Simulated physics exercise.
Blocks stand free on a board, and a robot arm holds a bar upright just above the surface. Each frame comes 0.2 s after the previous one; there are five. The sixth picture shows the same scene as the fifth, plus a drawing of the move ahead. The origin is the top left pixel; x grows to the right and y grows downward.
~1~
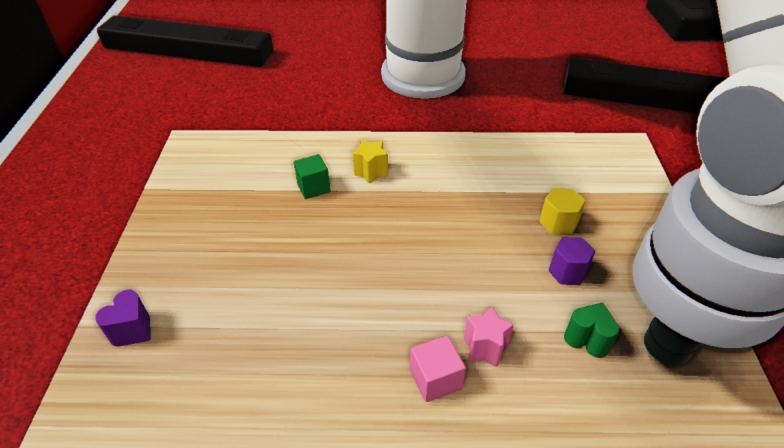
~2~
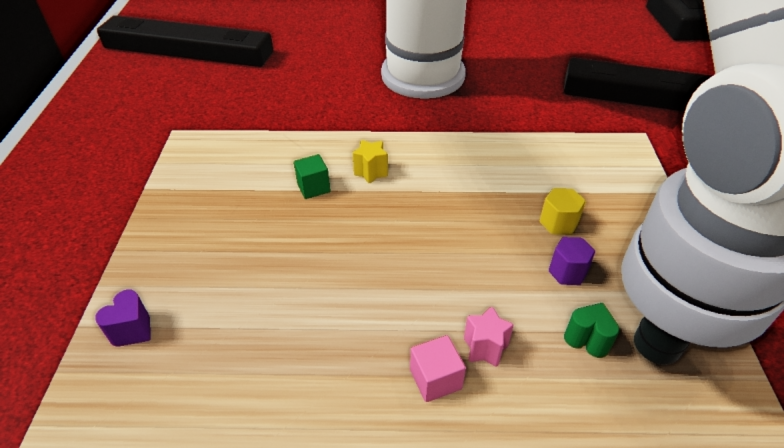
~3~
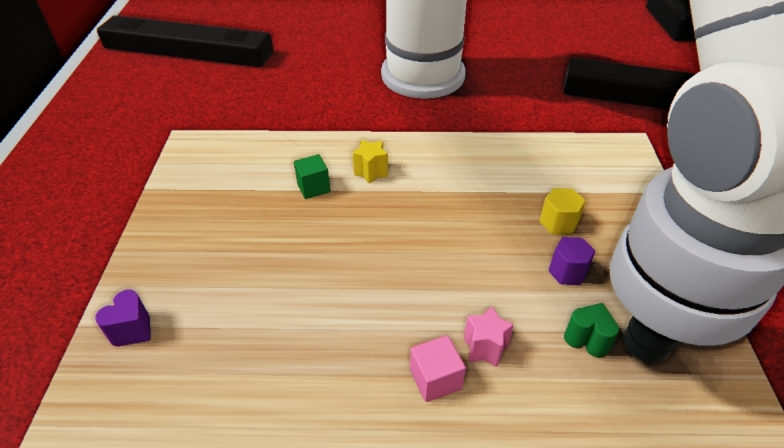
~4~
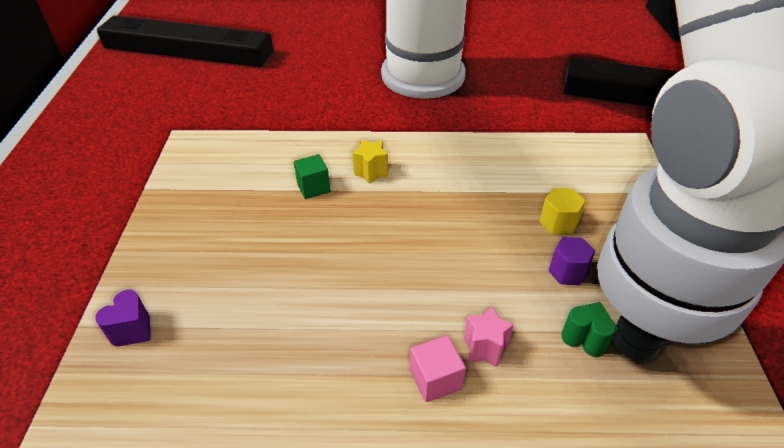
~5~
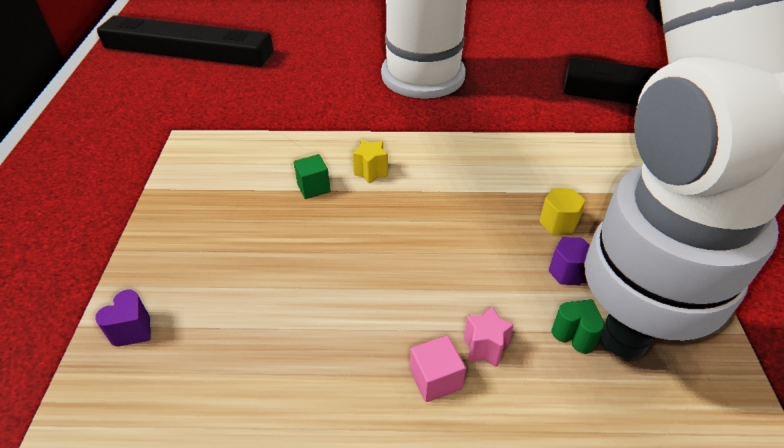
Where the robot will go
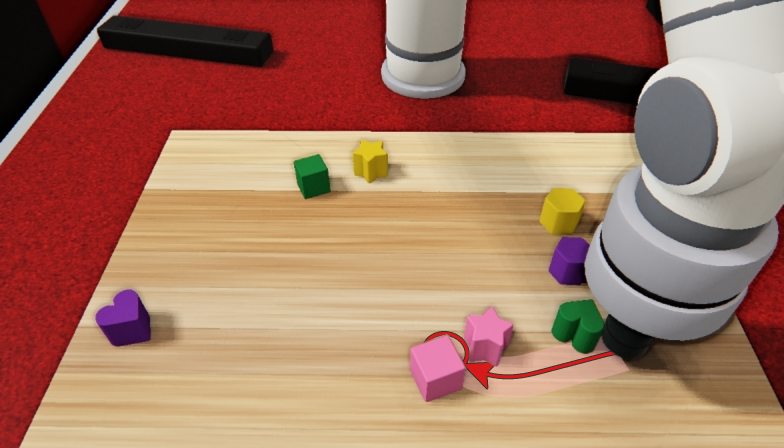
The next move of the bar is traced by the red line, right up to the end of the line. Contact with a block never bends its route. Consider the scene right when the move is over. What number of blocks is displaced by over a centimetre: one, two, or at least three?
I'd put the number at three or more.
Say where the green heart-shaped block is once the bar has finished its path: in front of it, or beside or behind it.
It escapes to one side.
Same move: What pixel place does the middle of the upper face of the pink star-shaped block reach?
At the end it should sit near (459, 300).
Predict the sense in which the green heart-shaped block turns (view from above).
Clockwise rotation.
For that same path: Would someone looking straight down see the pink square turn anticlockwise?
Yes, I think so.
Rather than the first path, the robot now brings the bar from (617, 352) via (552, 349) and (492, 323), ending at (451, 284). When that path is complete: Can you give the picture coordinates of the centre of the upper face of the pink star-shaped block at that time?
Put as a pixel place, it's (462, 321).
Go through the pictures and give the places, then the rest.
In the first picture, tip of the bar at (666, 347), middles of tops, pink square at (438, 357), pink star-shaped block at (490, 326), purple hexagon at (576, 249), green heart-shaped block at (597, 318).
In the second picture, bar at (656, 346), nothing pushed.
In the third picture, bar at (646, 345), nothing pushed.
In the fourth picture, bar at (635, 343), green heart-shaped block at (594, 317).
In the fifth picture, bar at (623, 340), pink square at (438, 357), pink star-shaped block at (490, 326), purple hexagon at (576, 249), green heart-shaped block at (584, 313).
The line goes from (617, 352) over (562, 366) and (502, 377) to (445, 352).
The first path, step by step. One third of the way, bar at (566, 355); green heart-shaped block at (556, 311), turned 80° clockwise.
Two thirds of the way, bar at (505, 366); pink star-shaped block at (483, 323), turned 25° clockwise; green heart-shaped block at (556, 311), turned 80° clockwise.
At the end, bar at (447, 341); pink square at (416, 356), turned 20° anticlockwise; pink star-shaped block at (459, 300), turned 80° clockwise; purple hexagon unmoved; green heart-shaped block at (556, 311), turned 80° clockwise.
